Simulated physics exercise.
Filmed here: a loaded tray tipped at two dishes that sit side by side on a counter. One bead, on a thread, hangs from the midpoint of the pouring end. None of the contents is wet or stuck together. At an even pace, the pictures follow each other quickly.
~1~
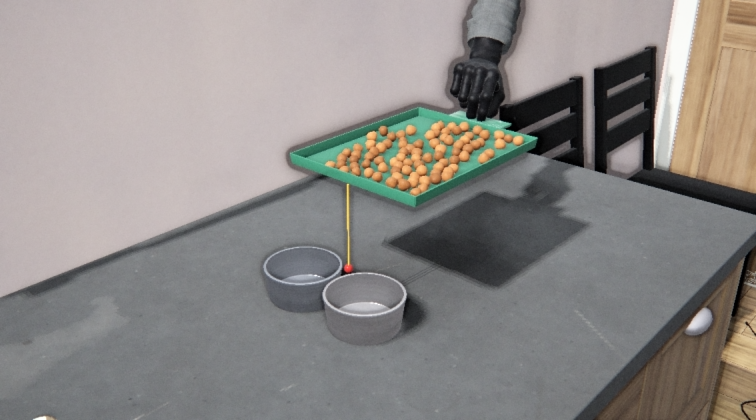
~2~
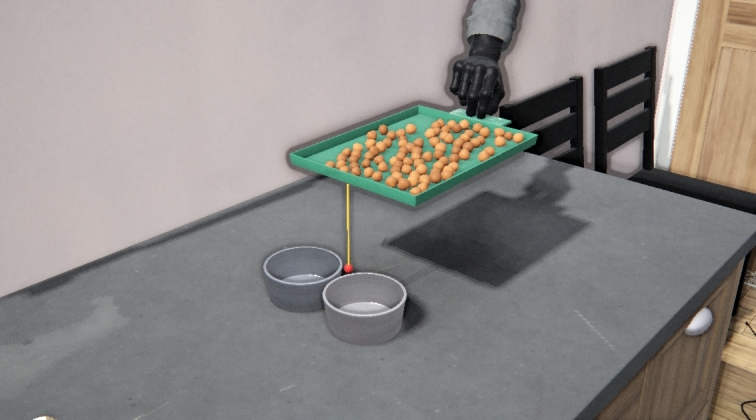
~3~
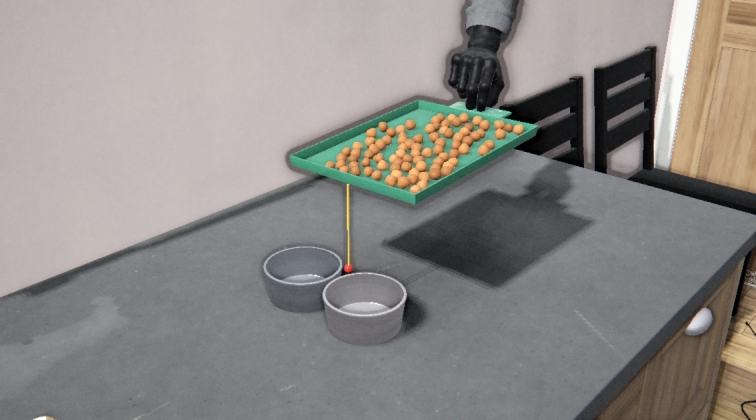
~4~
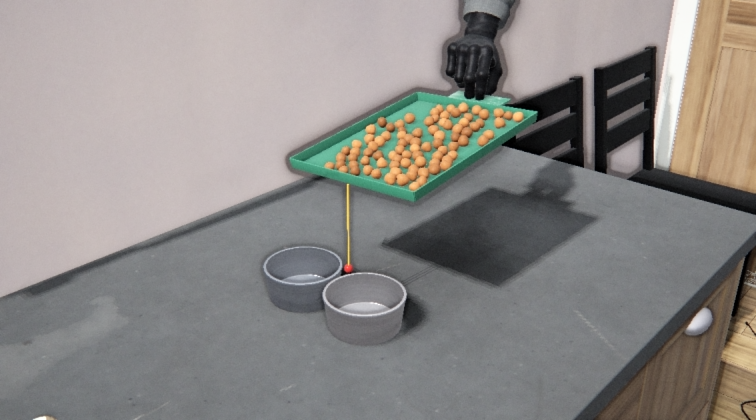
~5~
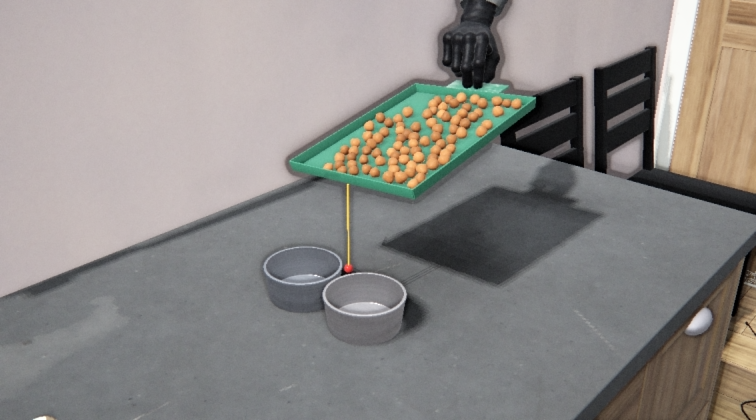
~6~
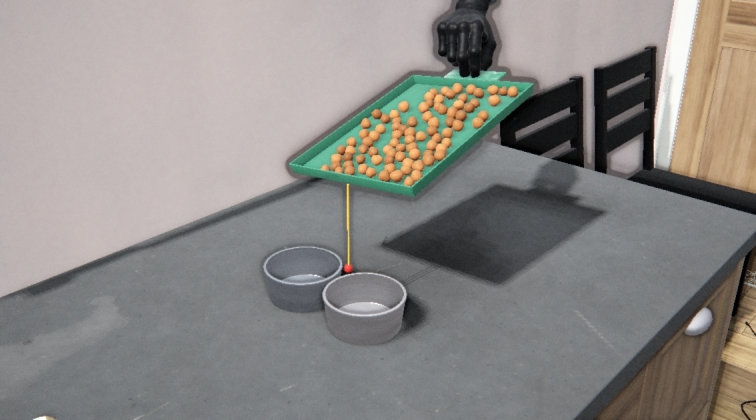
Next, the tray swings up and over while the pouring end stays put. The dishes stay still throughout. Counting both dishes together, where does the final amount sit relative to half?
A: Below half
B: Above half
Above half.
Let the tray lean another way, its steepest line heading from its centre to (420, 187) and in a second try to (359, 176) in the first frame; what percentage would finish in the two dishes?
The first try gives close to 40 percent; the next gives 40 percent.
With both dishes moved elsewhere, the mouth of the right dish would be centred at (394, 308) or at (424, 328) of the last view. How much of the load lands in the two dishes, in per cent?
Roughly 30% on the first try and 0% on the second.
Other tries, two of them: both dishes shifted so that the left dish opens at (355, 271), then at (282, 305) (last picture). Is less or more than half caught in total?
In the first position a minority, in the second a minority.
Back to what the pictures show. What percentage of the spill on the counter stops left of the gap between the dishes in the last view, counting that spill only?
Looks to be around 100 per cent of the spill.
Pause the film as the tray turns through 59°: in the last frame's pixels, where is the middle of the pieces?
Around (337, 144).
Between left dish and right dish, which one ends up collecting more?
Winning side: Left of the pair.
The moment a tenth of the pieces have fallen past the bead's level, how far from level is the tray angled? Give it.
Around 105 degrees of turn.
Soon, tray tipped steeply; nearly all on the tray; a small part in the air.
A while on, tray tipped right over; nearly all on the tray; a stray few in the left dish; a small part outside both; a stray few in the air.
Towards the end, tray tipped past a quarter turn; a stray few in the right dish; about two thirds in the left dish; about a third outside both.
Finally, tray tipped past a quarter turn; a stray few in the right dish; about two thirds in the left dish; about a third outside both.
